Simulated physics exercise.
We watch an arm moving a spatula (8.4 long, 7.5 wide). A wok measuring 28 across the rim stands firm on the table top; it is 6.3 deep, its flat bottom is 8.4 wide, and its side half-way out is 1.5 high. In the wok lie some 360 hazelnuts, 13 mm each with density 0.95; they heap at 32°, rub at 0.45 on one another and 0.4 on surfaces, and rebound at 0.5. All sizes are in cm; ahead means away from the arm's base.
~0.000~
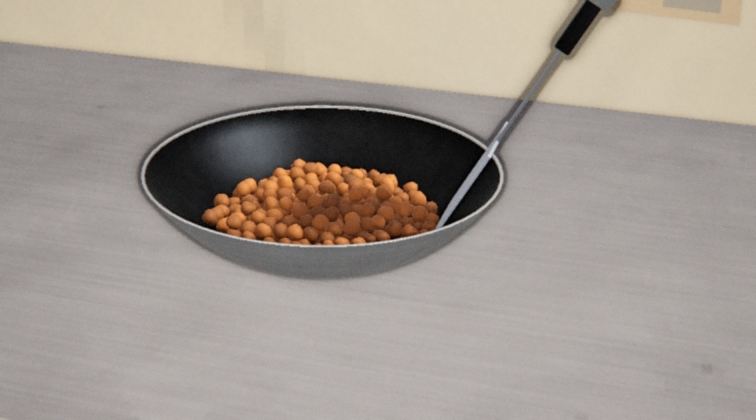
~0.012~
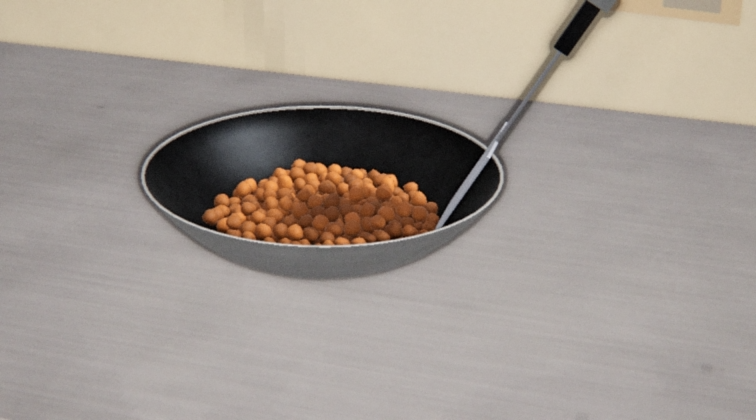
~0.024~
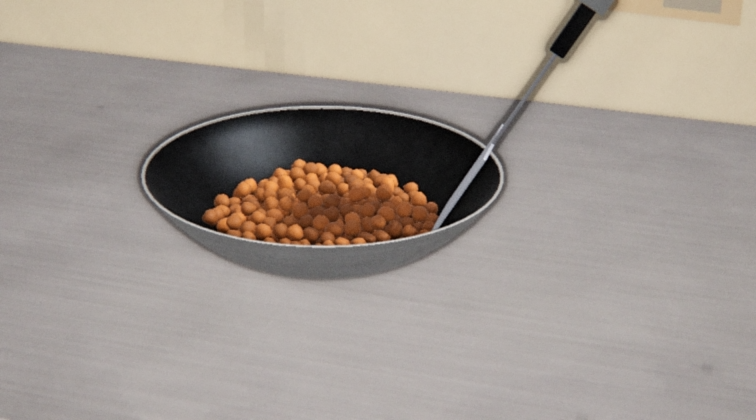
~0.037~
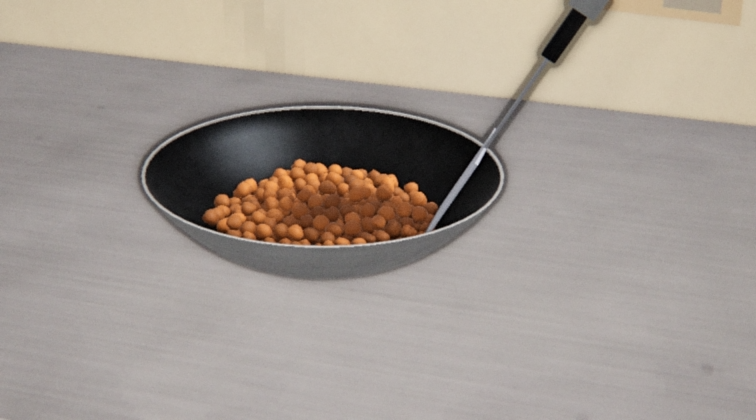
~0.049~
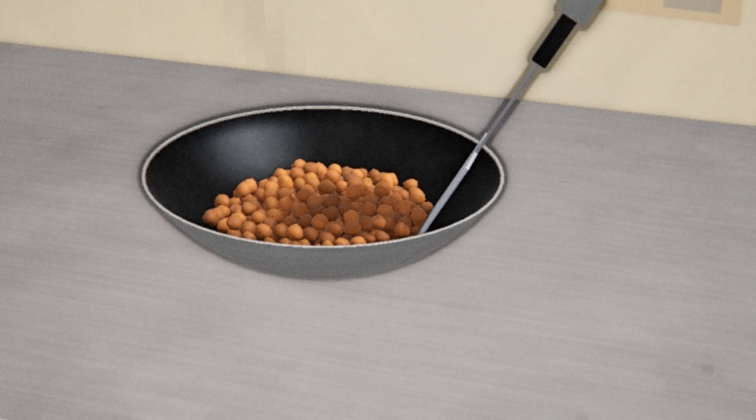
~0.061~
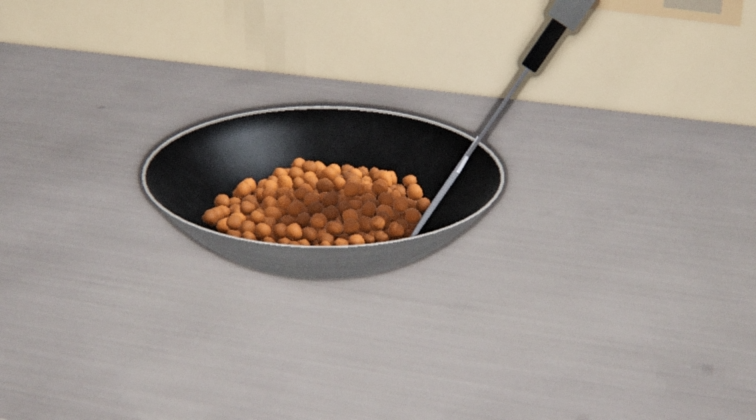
A black wok heaped with hazelnuts stayed still on a gray table top while the spatula leaning in at its right side slid slightly to the left, and the nuts barely moved.
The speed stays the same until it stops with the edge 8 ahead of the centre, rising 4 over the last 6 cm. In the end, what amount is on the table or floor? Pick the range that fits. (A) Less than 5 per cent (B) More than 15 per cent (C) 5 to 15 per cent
(C) 5 to 15 per cent.
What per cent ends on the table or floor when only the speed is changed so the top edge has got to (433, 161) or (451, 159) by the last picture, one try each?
Roughly 35 and 25 percent.
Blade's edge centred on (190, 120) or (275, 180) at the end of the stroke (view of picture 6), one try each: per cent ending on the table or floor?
Try 1: Approx. 30 %; try 2: Approx. 0 %.
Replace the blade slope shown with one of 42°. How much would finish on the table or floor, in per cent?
It would come to roughly 15 percent.
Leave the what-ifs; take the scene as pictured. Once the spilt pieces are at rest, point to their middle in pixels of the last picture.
In the last view, it's around (88, 205).
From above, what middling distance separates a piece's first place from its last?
Somewhere around 5 centimetres, I'd say.
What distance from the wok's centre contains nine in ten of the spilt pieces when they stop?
Roughly 30 cm.
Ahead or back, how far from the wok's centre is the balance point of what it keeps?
Ahead, by around 4.0 cm.
After 0.16 s, sloping 61°, highest piece 5 above the table; 359 in the wok.
After 0.27 s, sloping 61°, highest piece 7 above the table; 359 in the wok.
After 0.52 s, sloping 61°, highest piece 7 above the table; 327 in the wok, 28 on the table or floor, 4 on the blade or in flight.
After 1.57 s, sloping 61°, highest piece 6 above the table; 326 in the wok, 33 on the table or floor.
At rest, 326 in the wok, 33 on the table or floor. That is 9 % on the table or floor.
